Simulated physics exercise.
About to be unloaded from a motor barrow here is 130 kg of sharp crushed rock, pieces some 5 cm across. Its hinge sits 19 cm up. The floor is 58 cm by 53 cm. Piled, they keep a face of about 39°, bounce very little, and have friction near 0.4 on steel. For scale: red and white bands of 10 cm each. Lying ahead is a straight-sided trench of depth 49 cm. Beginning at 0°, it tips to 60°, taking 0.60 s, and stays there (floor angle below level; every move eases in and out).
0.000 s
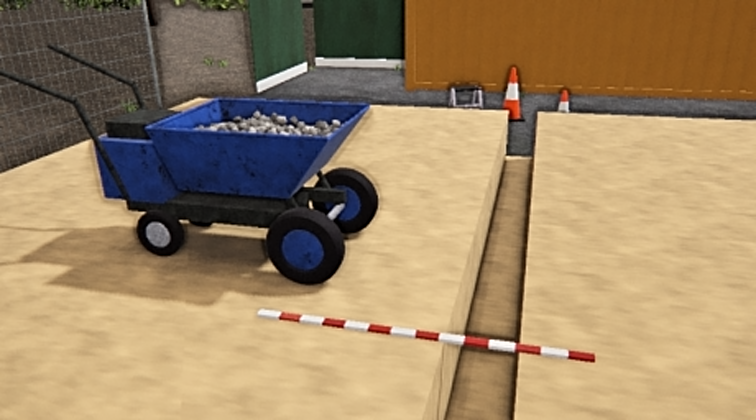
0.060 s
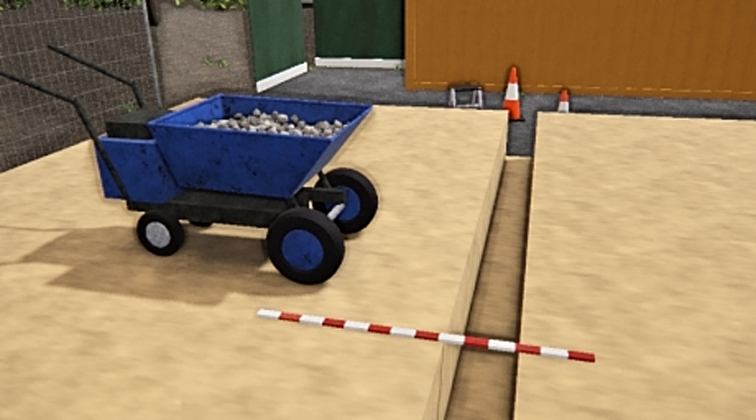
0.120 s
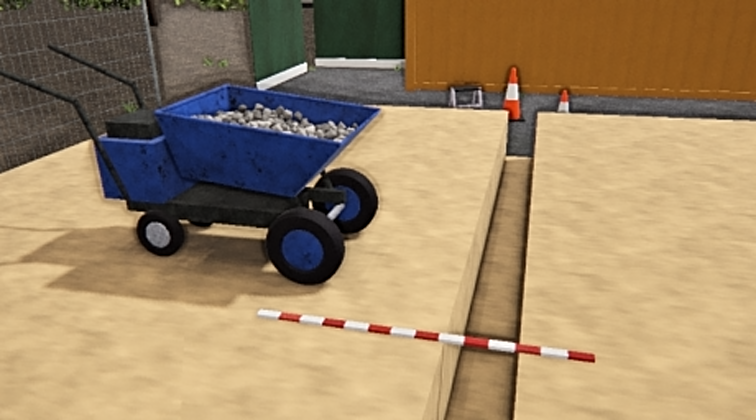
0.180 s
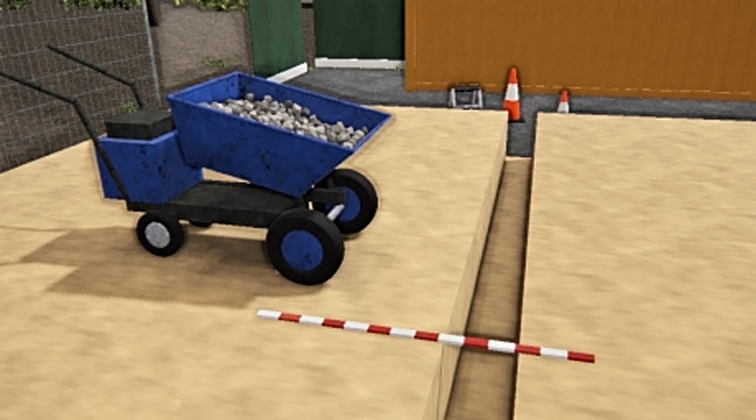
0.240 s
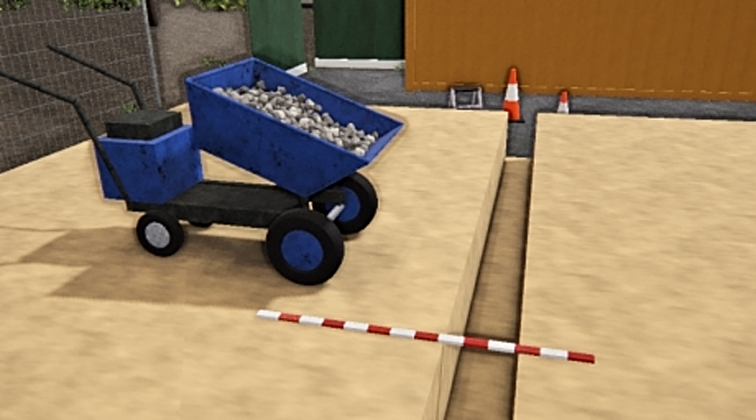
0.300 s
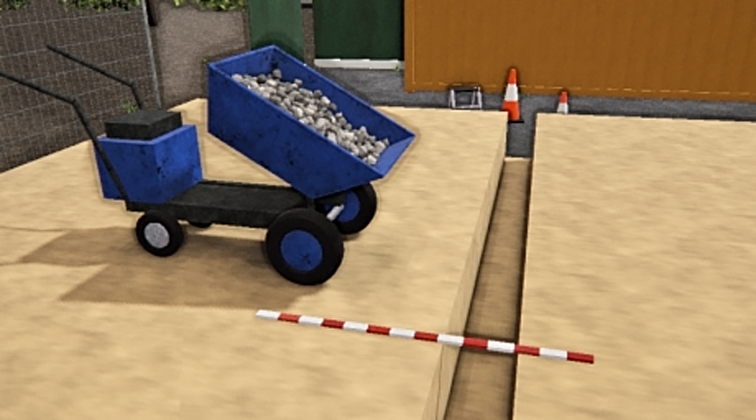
The footage shows a blue motor barrow loaded with grey crushed rock standing on sandy ground beside a narrow trench and a red-and-white striped pole, as its skip gradually tilts, the rear rising and the front lip lowering toward the right.
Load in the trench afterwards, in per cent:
43 %.
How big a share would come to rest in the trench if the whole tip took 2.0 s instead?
That works out at about 15 in a hundred.
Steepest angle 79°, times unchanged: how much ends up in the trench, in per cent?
Expect roughly 75 per cent.
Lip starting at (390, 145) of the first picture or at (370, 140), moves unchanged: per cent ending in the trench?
Estimates: 20 % then 30 %.
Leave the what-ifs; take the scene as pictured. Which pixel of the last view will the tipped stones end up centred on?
I'd put it close to (495, 346).
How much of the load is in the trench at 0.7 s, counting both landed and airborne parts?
Close to 0 per cent has got there by then.
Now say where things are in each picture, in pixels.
In the first frame, the skip is at 0°, its lip at (327, 139); the top of the load is at (273, 125).
In the second frame, the skip is at 2°, its lip at (331, 141); the top of the load is at (260, 122); the stones move at 0.4 m/s on average.
In the third frame, lip at (340, 145), floor tilted 6°, highest stones at (248, 115); the stones move at 0.8 m/s on average.
In the fourth frame, the skip is at 13°, its lip at (354, 152); the top of the load is at (243, 104); the stones move at 1.2 m/s on average.
In the fifth frame, lip at (369, 163), floor tilted 21°, highest stones at (247, 93); the stones move at 1.3 m/s on average.
In the sixth frame, the skip is at 30°, its lip at (383, 177); the top of the load is at (261, 82); the stones move at 1.4 m/s on average.
After 0.4 s the floor is at 51°; 100 % in the skip; the foremost stones are at (394, 191).
After 0.7 s the floor is at 60°; 95 % in the skip, 4 % short of the trench; the foremost stones are at (459, 234).
After 1.0 s the floor is at 60°; 56 % in the skip, 9 % short of the trench, 31 % in the trench, 4 % past the trench; the foremost stones are at (585, 290).
After 3.0 s the floor is at 60°; 46 % in the skip, 7 % short of the trench, 43 % in the trench, 4 % past the trench; the foremost stones are at (652, 284).
